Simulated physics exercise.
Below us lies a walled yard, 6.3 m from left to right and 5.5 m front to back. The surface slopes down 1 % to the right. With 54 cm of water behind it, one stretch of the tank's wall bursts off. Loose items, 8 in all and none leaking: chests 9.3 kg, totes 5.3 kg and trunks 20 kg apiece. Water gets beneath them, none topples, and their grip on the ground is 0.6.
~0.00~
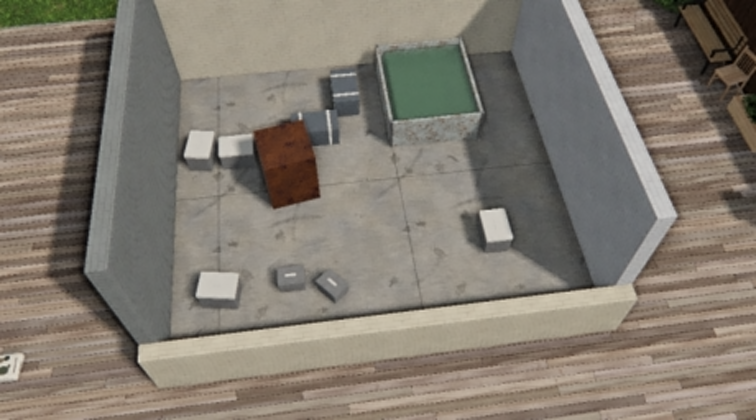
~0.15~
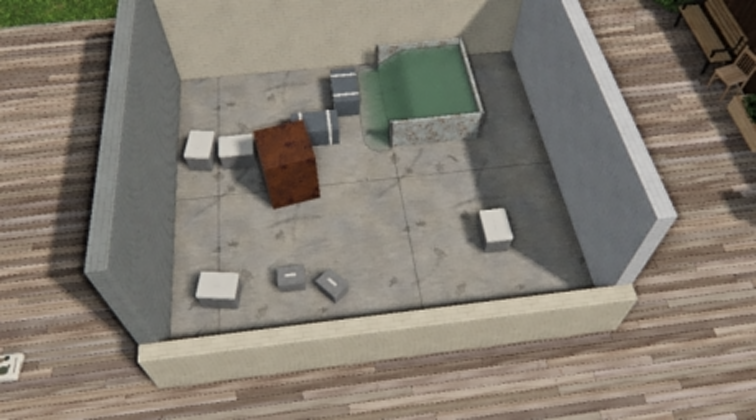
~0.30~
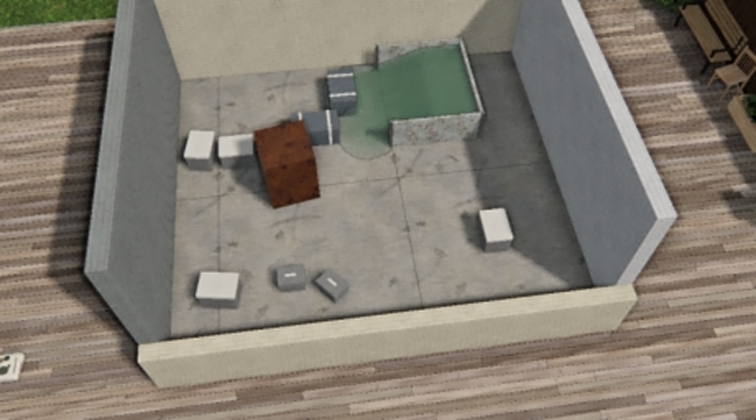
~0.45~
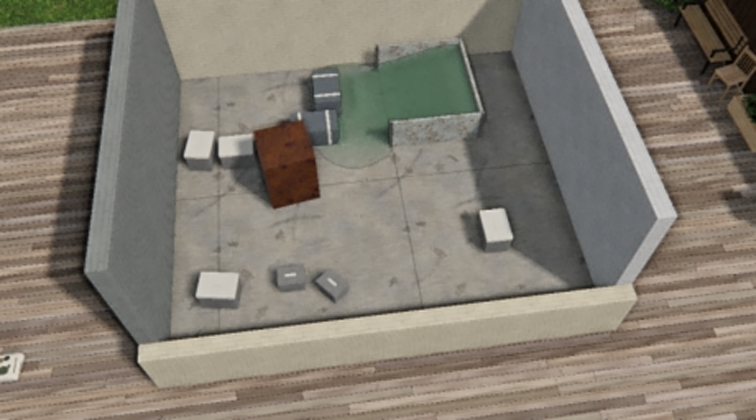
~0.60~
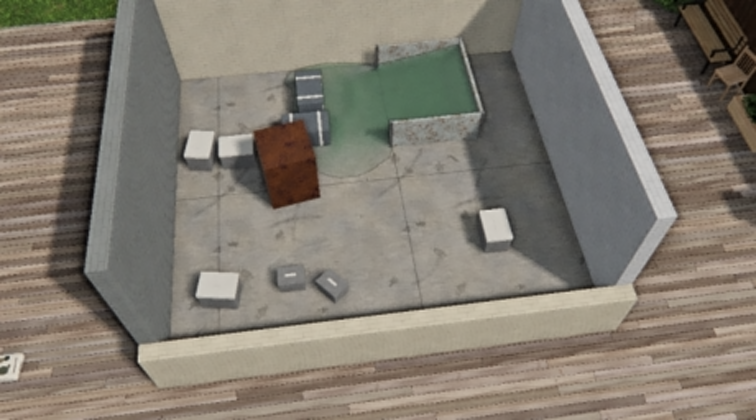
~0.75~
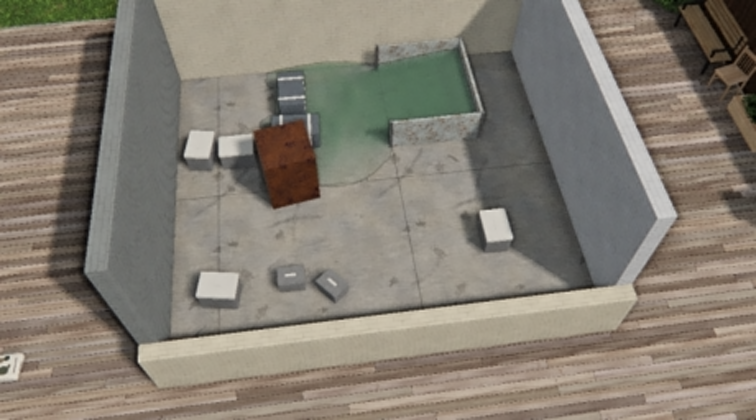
Green water spreading left from an open-sided tank in a walled yard, pushing one grey trunk, then a second, slowly leftward.
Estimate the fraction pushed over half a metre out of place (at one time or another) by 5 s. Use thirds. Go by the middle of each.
It is at least two thirds.
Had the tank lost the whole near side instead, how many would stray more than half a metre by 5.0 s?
Then 4.
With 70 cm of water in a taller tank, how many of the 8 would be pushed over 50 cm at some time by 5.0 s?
In that case 7 of them.
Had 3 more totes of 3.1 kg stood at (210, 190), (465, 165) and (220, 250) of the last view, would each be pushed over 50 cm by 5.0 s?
In turn: More, less, more.
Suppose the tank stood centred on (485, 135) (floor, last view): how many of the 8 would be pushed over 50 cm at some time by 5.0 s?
In that case 7 of them.
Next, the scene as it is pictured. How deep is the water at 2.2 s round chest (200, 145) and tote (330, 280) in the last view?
Roughly 11 and 2 cm.
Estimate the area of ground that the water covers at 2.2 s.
Roughly 16 m2.
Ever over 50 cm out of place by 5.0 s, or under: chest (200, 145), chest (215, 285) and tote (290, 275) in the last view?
In that order: Past it, past it, more.
After 1.1 s 2 of 8 are over 50 cm from their spots; 0 afloat.
After 2.2 s 2 of 8 are over 50 cm from their spots; 4 afloat.
After 3.5 s 4 of 8 are over 50 cm from their spots; 3 afloat.
After 5.0 s 6 of 8 are over 50 cm from their spots, and 6 have been at some point; 6 afloat.
